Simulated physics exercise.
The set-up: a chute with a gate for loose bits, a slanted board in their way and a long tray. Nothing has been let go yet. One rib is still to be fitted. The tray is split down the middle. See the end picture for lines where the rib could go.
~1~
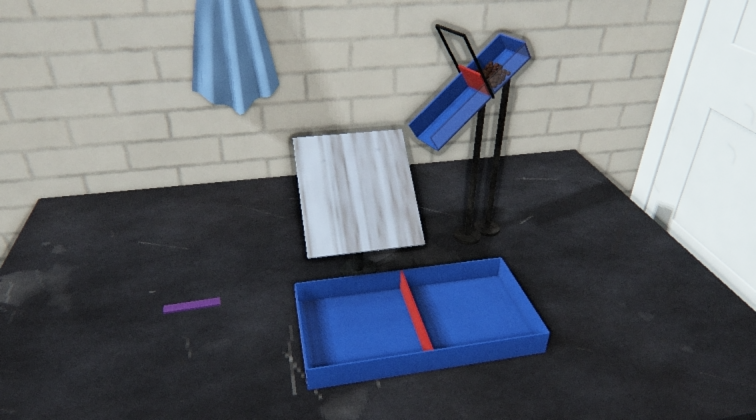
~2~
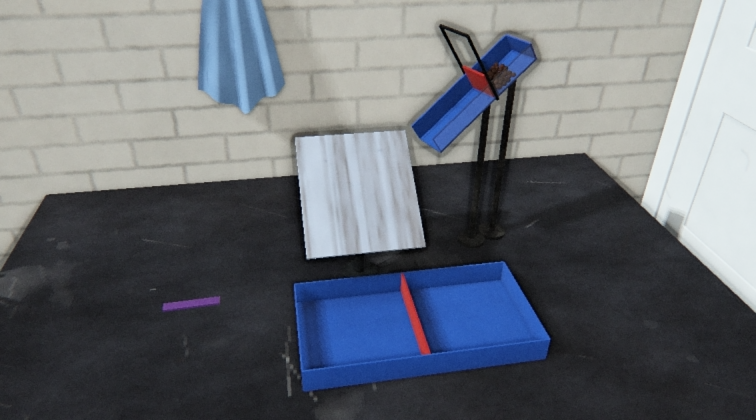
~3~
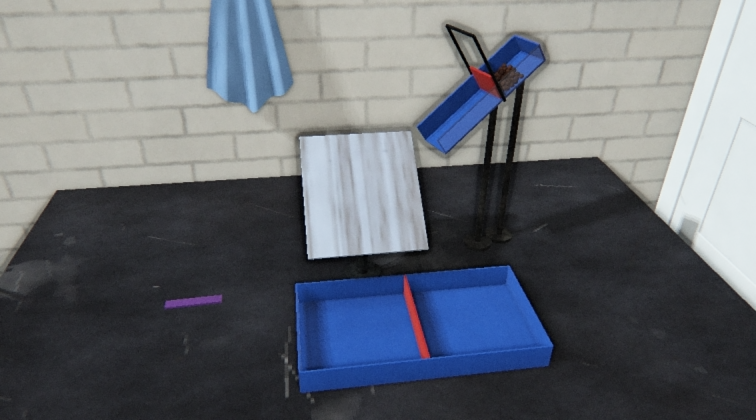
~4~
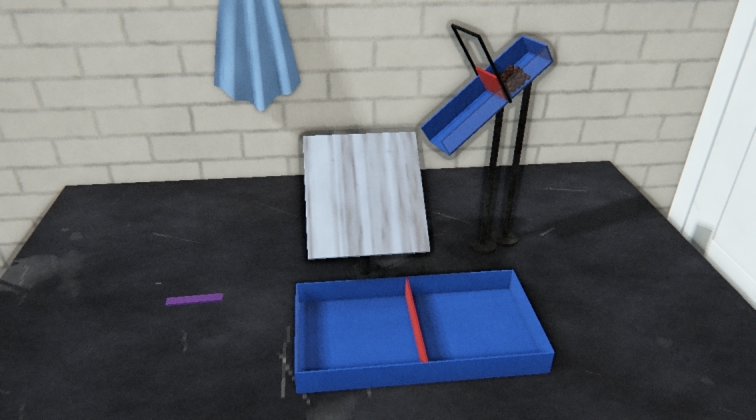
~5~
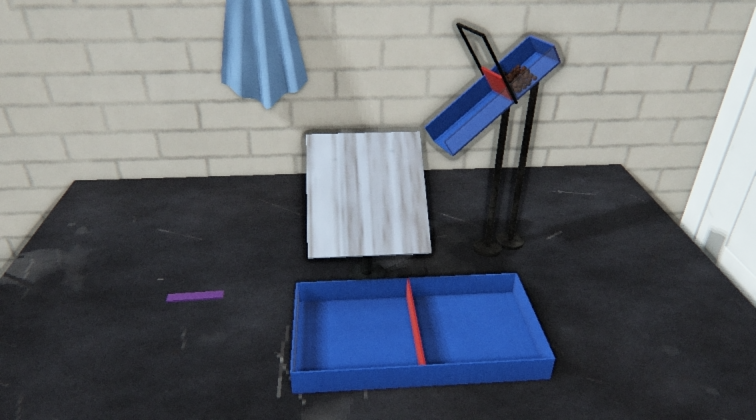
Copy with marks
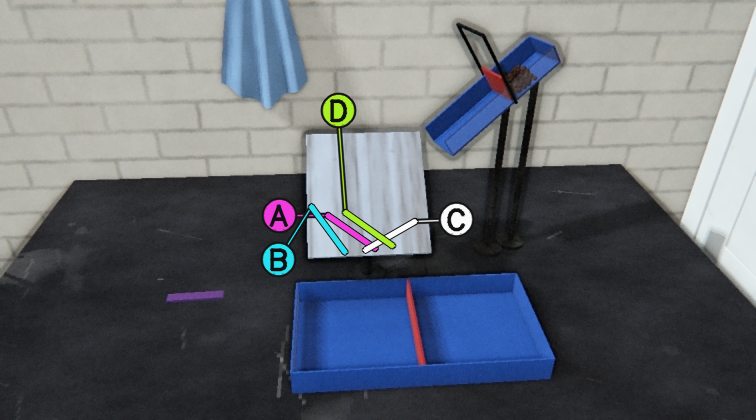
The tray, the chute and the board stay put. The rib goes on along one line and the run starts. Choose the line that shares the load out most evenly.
Go for D.
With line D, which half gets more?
More lands on the right.
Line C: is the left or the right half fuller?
Left.
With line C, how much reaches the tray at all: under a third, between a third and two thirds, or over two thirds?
Line C gives over two thirds.
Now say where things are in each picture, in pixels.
In the first picture, load behind the gate at (488, 79), allspice berries; lip of the chute at (427, 144), sloping gently.
In the second picture, middle of the board at (359, 191), tilted fairly steeply; middle of its low edge at (367, 252); of its high edge at (351, 134).
In the third picture, front corners of the tray at (299, 372) and (552, 346); front end of its middle wall at (429, 359); gate still shut at (482, 75).
In the fourth picture, middle of the load at (506, 83); lip at (439, 148).
In the fifth picture, middle of the load at (513, 83); lip at (443, 149).
On the marked copy, line A from (327, 215) to (375, 248); line B from (311, 206) to (344, 252); line C from (415, 221) to (365, 250); line D from (345, 212) to (392, 245).
With A, of what is caught, nearly all in the left half, a small part in the right.
With B, of what is caught, nearly all in the left half, a small part in the right.
With C, of what is caught, nearly all in the left half, a small part in the right.
With D, of what is caught, about a third in the left half, about two thirds in the right.
